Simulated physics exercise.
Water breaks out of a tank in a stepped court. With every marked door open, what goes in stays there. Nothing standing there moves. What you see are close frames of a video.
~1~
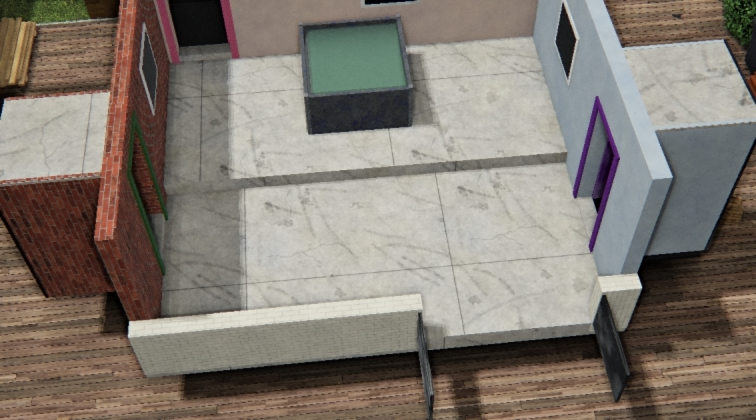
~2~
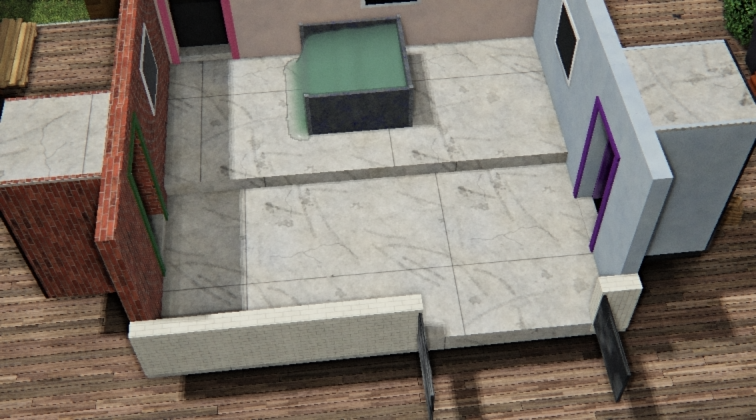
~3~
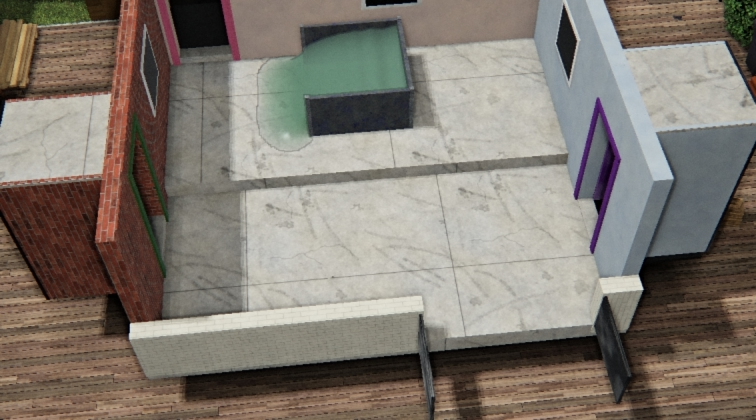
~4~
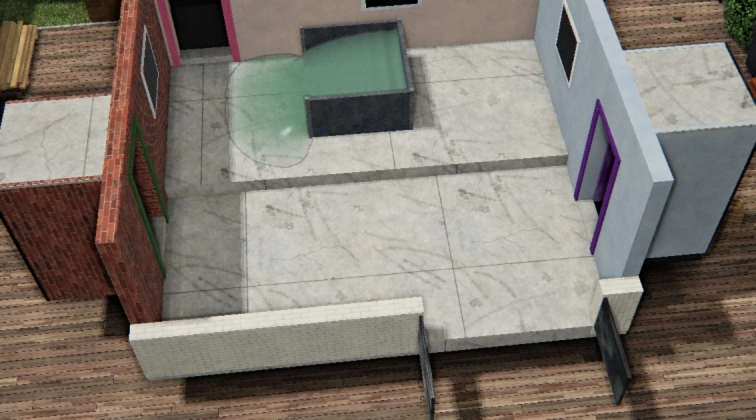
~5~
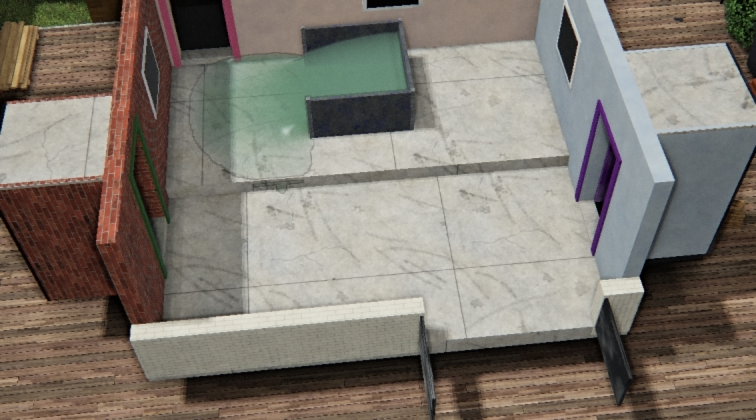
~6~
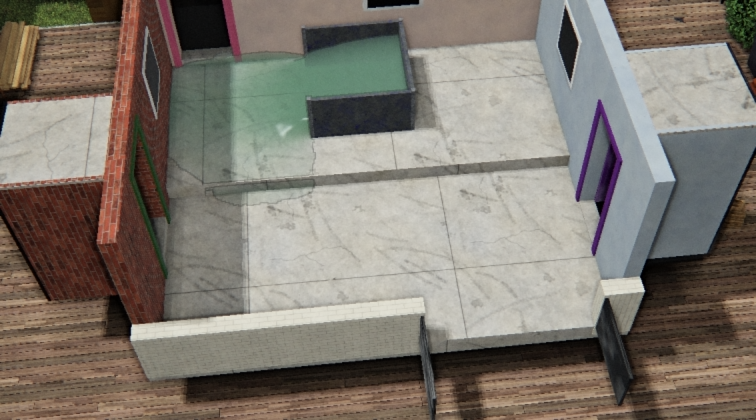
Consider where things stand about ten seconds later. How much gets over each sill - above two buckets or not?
At the pink door, above two buckets. At the green door, not above two buckets. At the purple door, above two buckets.
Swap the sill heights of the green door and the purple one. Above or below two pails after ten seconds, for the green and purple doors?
Expect the green door to be one that breaks the limit and the purple door one that stays in check.
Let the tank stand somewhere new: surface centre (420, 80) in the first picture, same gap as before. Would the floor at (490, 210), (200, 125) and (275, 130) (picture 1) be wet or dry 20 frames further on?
Spared, soaked, soaked.
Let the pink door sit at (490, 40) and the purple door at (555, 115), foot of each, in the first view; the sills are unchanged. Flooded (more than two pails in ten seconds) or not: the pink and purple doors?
I reckon the pink door admits less while the purple door admits less.
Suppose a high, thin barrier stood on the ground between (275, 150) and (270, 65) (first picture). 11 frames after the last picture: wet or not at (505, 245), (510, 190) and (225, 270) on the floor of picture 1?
One after the other: Free of water, no water, under water.
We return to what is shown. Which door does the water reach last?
Answer: The purple one.
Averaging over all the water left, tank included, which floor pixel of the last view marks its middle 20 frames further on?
The water centres close to (258, 174).
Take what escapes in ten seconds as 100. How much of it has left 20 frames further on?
About 25 per cent.
A moment on, water covers 25 % of the floor; the pink door under two buckets in, the green door wet at the sill, nothing in, the purple door not reached.
Next, water covers 30 % of the floor; the pink door over two buckets in, the green door wet at the sill, nothing in, the purple door not reached.
Then, water covers 45 % of the floor; the pink door far over two buckets in, the green door wet at the sill, nothing in, the purple door not reached.
Later, water covers 70 % of the floor; the pink door far over two buckets in, the green door wet at the sill, nothing in, the purple door under two buckets in.
In the end, water covers 75 % of the floor; the pink door far over two buckets in, the green door wet at the sill, nothing in, the purple door far over two buckets in.
